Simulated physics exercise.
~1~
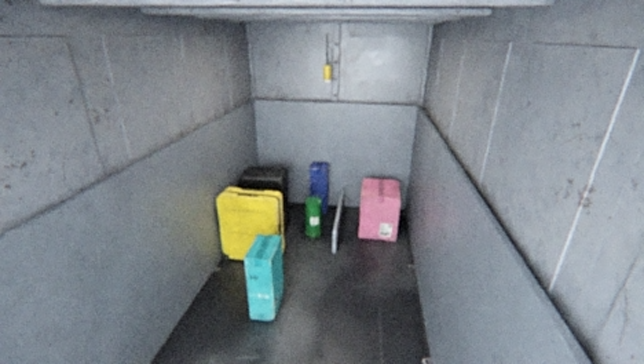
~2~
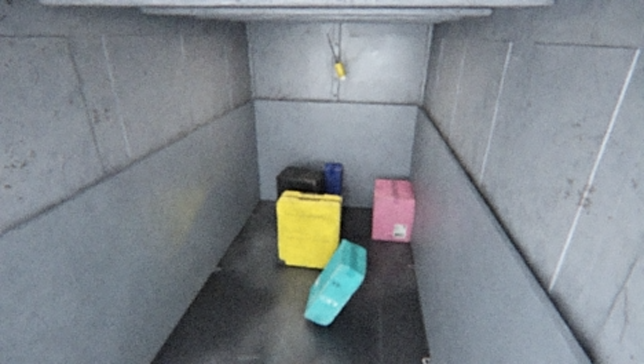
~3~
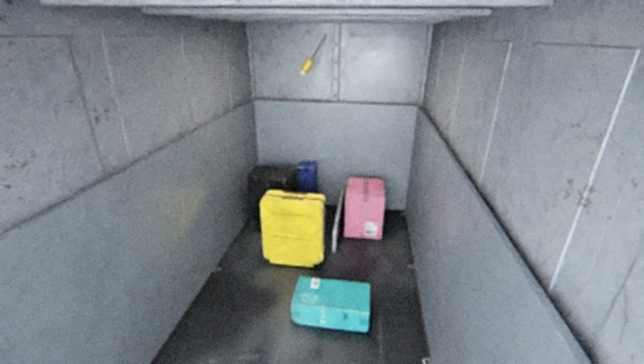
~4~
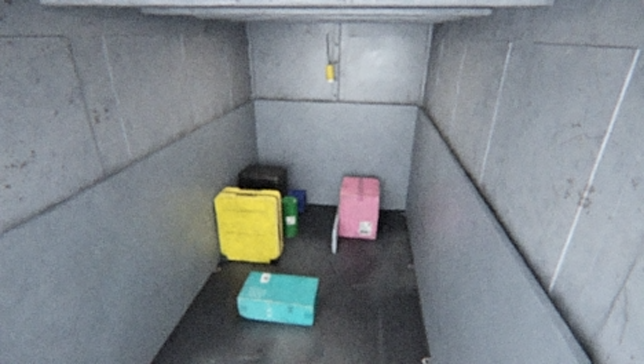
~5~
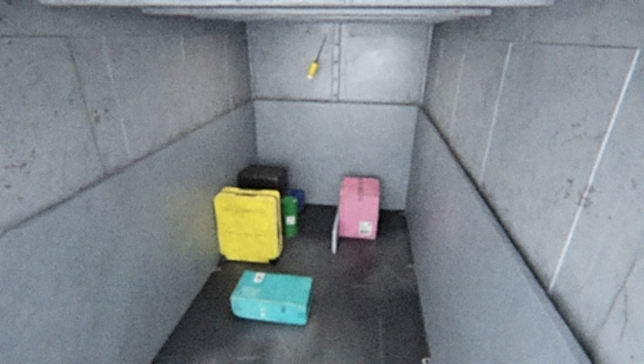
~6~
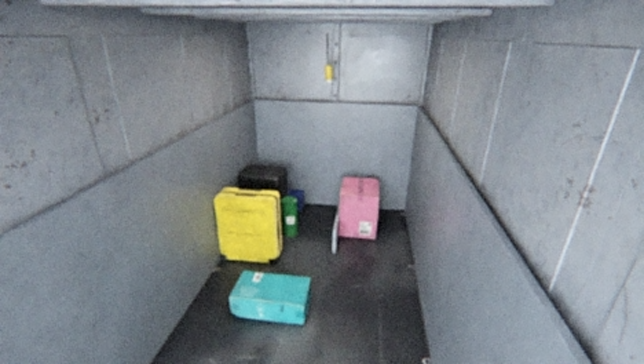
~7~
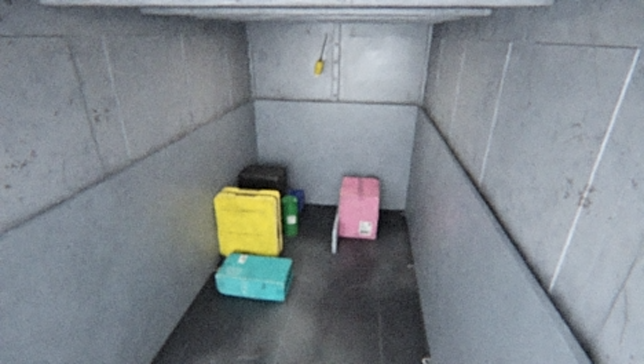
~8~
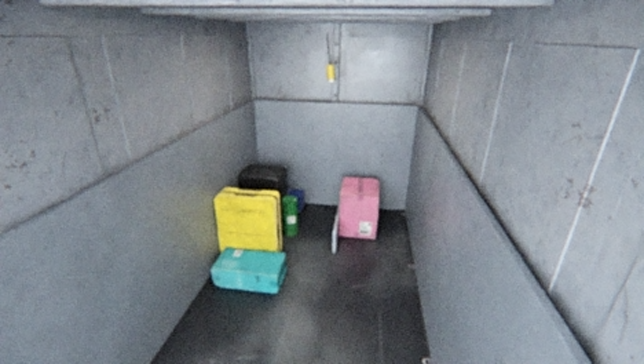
In a grey-walled load bay, upright cases and boxes slide right, then back left, as a turquoise box leans and falls onto its side. A blue box also tips over at the back, and the turquoise box slides left, ending in front of the yellow case.
